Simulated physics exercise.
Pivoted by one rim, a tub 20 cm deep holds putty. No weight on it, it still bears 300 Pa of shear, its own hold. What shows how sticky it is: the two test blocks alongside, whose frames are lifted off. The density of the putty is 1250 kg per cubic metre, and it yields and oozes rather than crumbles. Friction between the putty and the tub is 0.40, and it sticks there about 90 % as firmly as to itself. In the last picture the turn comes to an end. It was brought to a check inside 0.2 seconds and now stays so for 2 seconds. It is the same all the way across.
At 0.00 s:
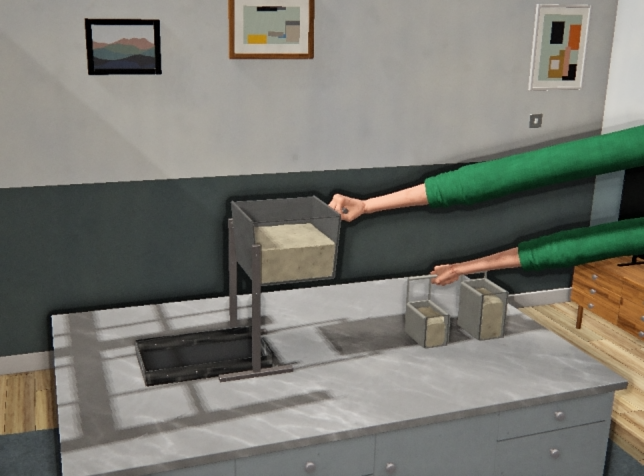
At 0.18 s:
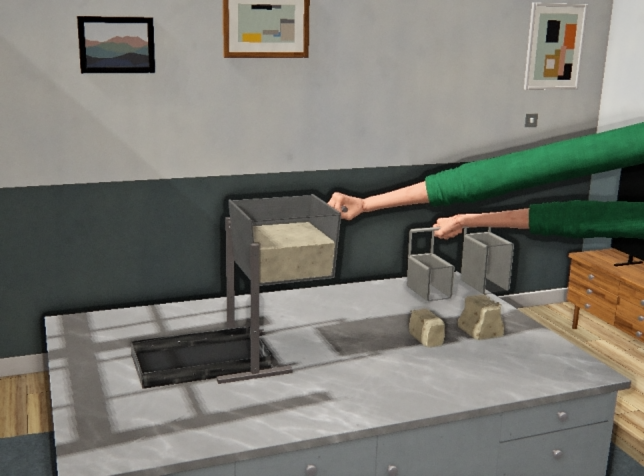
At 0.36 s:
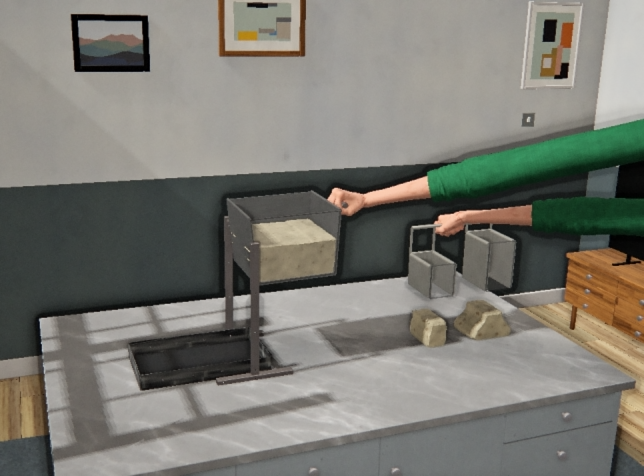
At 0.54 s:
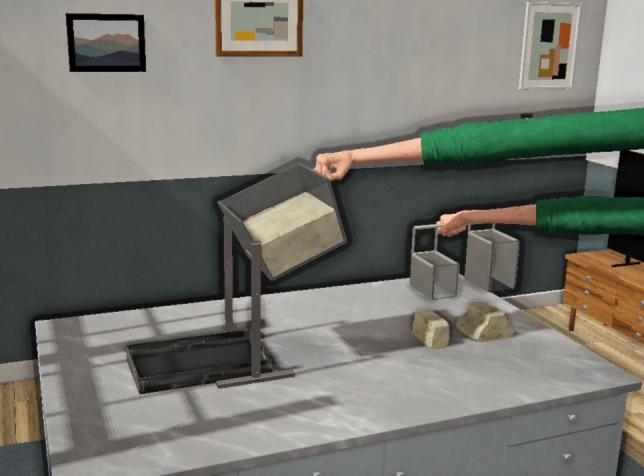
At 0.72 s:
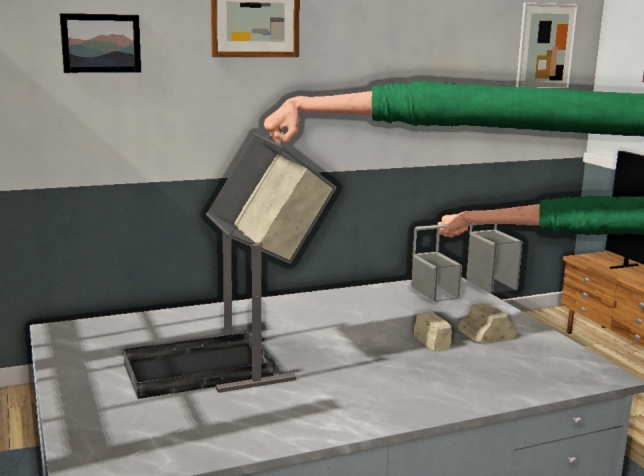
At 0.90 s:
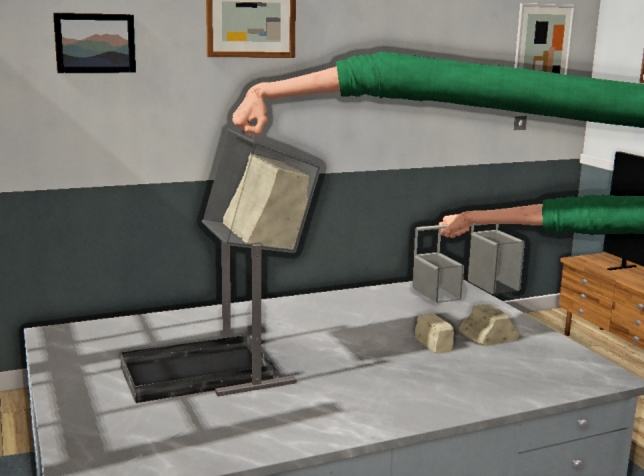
Two small open casings rose in a green-sleeved hand, uncovering two pale blocks, the right one slumping; then another hand tilted a grey tub steeply leftward, and the pale putty inside sagged slightly.
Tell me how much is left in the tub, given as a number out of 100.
It should be close to 83 out of 100.
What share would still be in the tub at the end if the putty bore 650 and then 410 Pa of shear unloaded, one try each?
Respectively, close to 100 % and close to 100 %.
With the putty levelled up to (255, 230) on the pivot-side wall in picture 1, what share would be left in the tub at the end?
Then roughly 50 %.
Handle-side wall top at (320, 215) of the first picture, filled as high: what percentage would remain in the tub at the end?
I'd put it at close to 100 per cent.
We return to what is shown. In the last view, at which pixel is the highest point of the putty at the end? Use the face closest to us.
It ends up highest close to (280, 203).
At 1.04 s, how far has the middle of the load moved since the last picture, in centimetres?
About 4 cm.
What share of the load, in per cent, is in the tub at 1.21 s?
The tub holds some 90 % at that moment.
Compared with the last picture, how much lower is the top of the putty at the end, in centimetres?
About 10 cm.
By 1.04 s, the tub is at 73 degrees and holds 100 %.
By 1.21 s, the tub is at 73 degrees and holds 88 %.
By 1.38 s, the tub is at 73 degrees and holds 83 %.
By 1.55 s, the tub is at 73 degrees and holds 83 %.
By 2.90 s, at the end, the tub is at 73 degrees and holds 83 %.
